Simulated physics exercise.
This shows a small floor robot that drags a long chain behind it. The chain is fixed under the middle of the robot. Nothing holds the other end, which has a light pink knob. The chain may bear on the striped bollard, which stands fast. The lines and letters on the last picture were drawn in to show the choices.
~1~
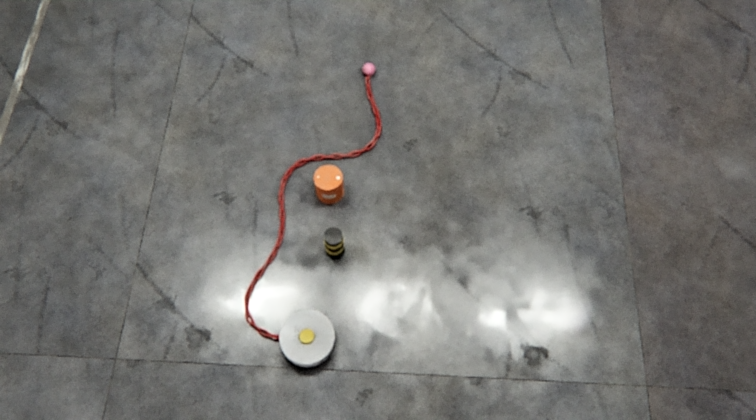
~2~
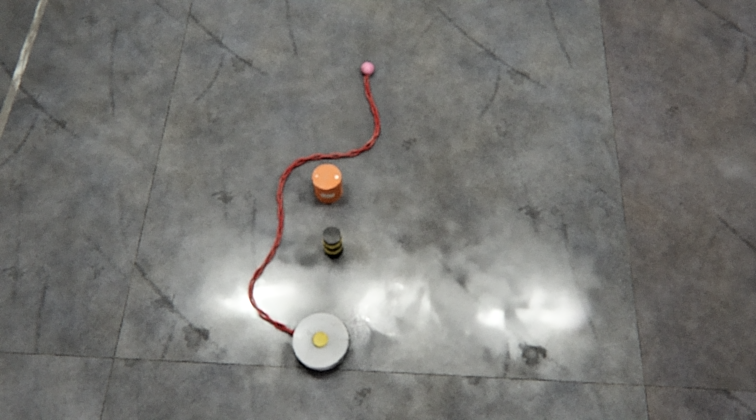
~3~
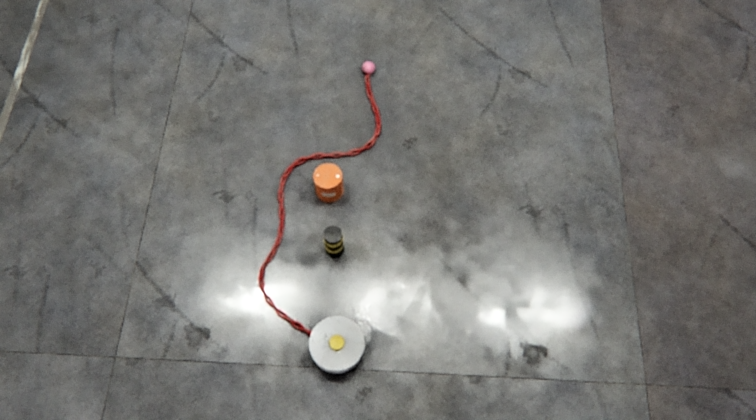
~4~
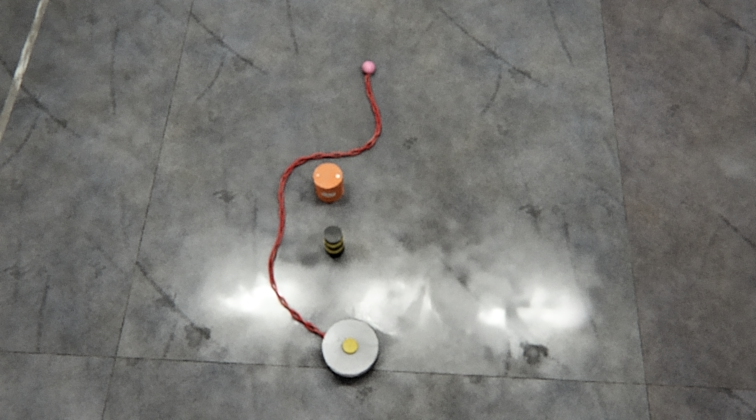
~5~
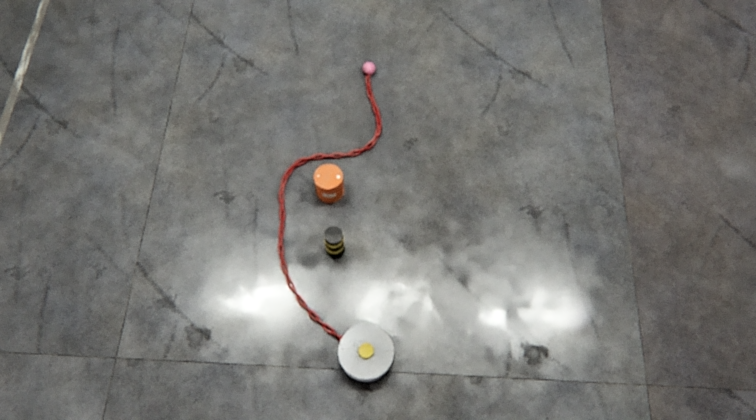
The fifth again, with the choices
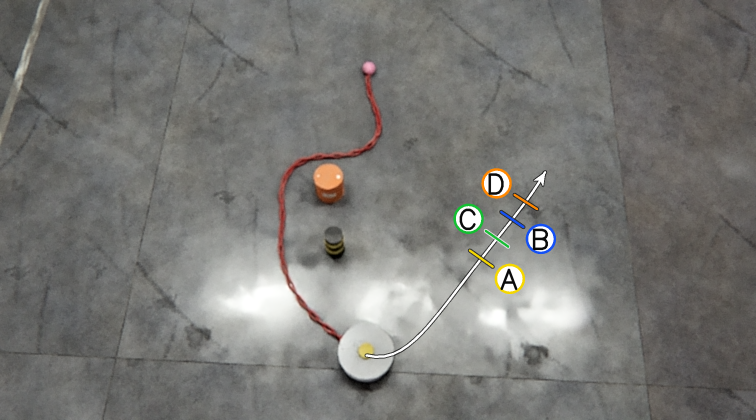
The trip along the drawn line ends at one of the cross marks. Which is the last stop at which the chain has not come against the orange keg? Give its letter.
All is well up to A.
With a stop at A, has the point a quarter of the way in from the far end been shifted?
By then, no.
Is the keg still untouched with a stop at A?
Yes.
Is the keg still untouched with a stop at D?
No.
On the marked copy, A at (481, 259); B at (512, 219); C at (497, 239); D at (526, 202); the route from (366, 355) via (474, 268) to (545, 172).
With A. Early on, robot (419, 334), middle of the chain (291, 192), free end (369, 68).
Further on, robot (455, 291), middle of the chain (295, 195), free end (369, 68).
At the end, robot (483, 255), middle of the chain (309, 204), free end (369, 68); only the bollard has been touched, if anything.
As for the rest, B brings the chain against the keg; C brings the chain against the keg; D brings the chain against the keg.
